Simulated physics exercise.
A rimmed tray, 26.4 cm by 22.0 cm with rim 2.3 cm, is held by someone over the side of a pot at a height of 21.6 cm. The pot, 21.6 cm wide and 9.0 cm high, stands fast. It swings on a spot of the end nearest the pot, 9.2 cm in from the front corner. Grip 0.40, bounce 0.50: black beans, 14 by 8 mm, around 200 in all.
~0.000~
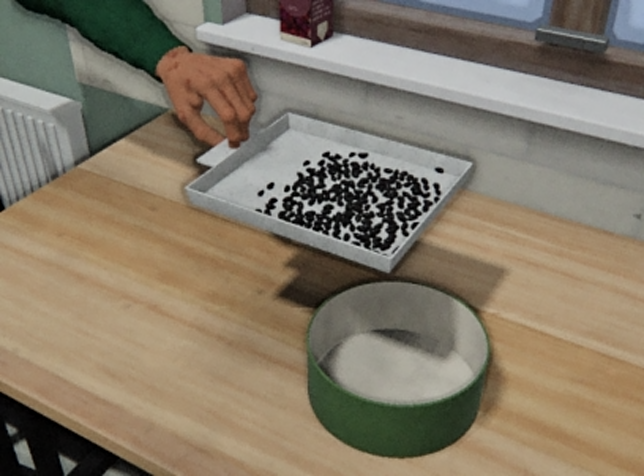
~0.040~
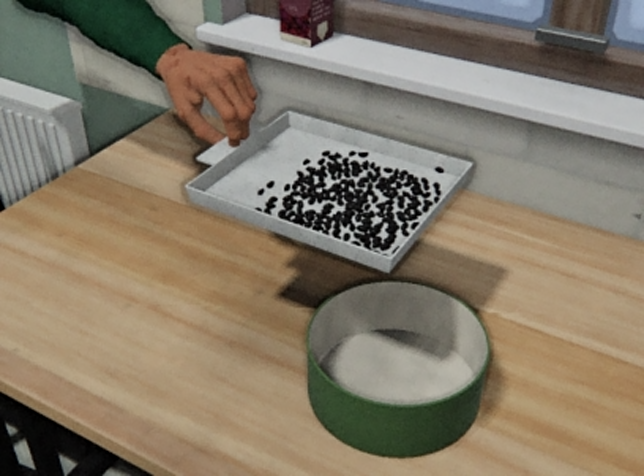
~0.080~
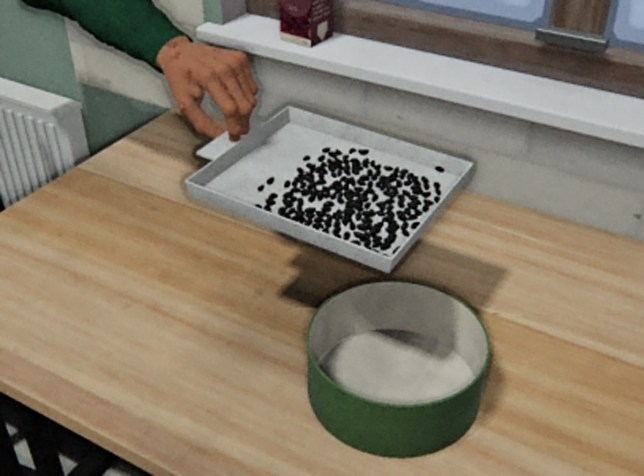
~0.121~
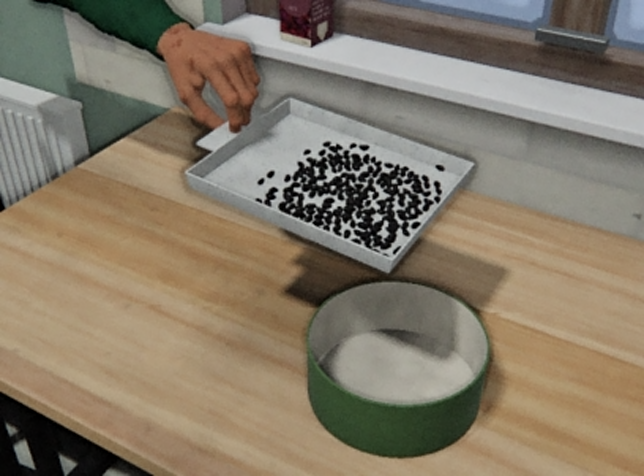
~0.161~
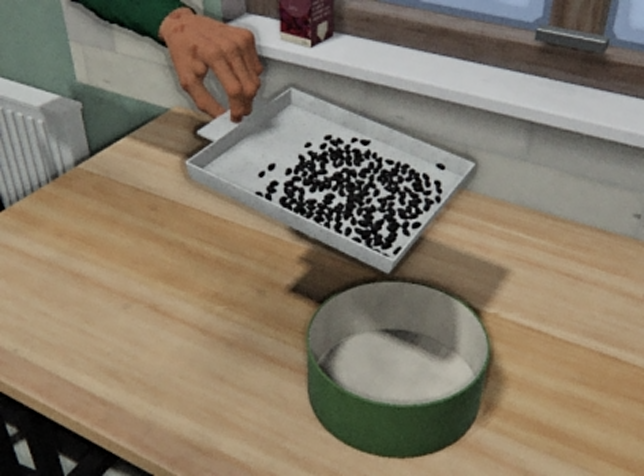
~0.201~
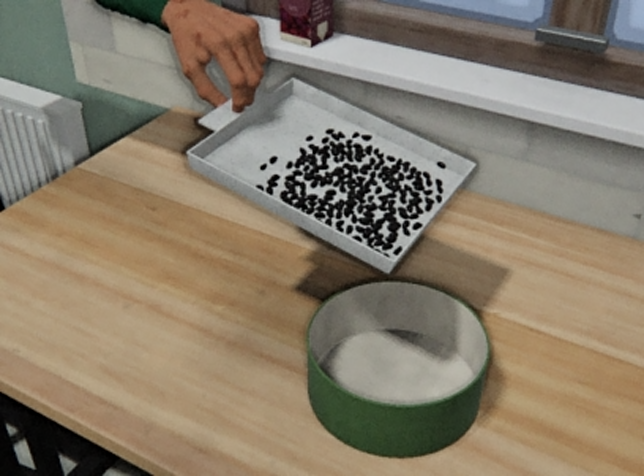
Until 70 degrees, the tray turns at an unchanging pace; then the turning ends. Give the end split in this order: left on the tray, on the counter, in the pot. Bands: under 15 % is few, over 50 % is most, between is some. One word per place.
Left on the tray: Most, counter: Few, pot: Some.
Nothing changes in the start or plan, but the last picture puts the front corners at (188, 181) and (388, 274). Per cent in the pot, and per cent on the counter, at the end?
The pot gets 60 and the counter 0.
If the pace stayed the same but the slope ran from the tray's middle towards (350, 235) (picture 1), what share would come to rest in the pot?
Around 75 percent of them.
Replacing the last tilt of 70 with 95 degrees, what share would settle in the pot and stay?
That would be around 65 percent.
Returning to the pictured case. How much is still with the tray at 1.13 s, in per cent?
85%, roughly.
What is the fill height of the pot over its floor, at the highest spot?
1.0 cm.
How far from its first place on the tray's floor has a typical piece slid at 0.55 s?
4 cm.
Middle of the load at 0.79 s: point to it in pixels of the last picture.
Look near (417, 199) in the last picture.
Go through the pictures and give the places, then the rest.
The first frame shows tray tilt 0 degrees, front corners at (190, 187) and (389, 255); middle of the pieces at (349, 200); pot at (398, 337).
The second frame shows tray tilt 1 degrees, front corners at (190, 186) and (389, 255); middle of the pieces at (349, 200).
The third frame shows tray tilt 2 degrees, front corners at (190, 181) and (390, 256); middle of the pieces at (349, 198).
The fourth frame shows tray tilt 5 degrees, front corners at (190, 172) and (391, 256), lowest corner right front; middle of the pieces at (349, 194).
The fifth frame shows tray tilt 8 degrees, front corners at (191, 162) and (392, 257), lowest corner right front; middle of the pieces at (350, 191).
The sixth frame shows tray tilt 11 degrees, front corners at (192, 152) and (393, 258), lowest corner right front; middle of the pieces at (351, 187); pot at (398, 337). The tray's pace is about 80 degrees a second.
After 0.55 s, tilt 40 degrees; the tray holds 100 %, the pot 0 %.
After 0.79 s, tilt 59 degrees; the tray holds 100 %, the pot 0 %.
After 1.13 s, tilt 70 degrees; the tray holds 85 %, the pot 5 %.
In the end, at 2.6 s, tray 65 %, counter 5 %, pot 30 %.
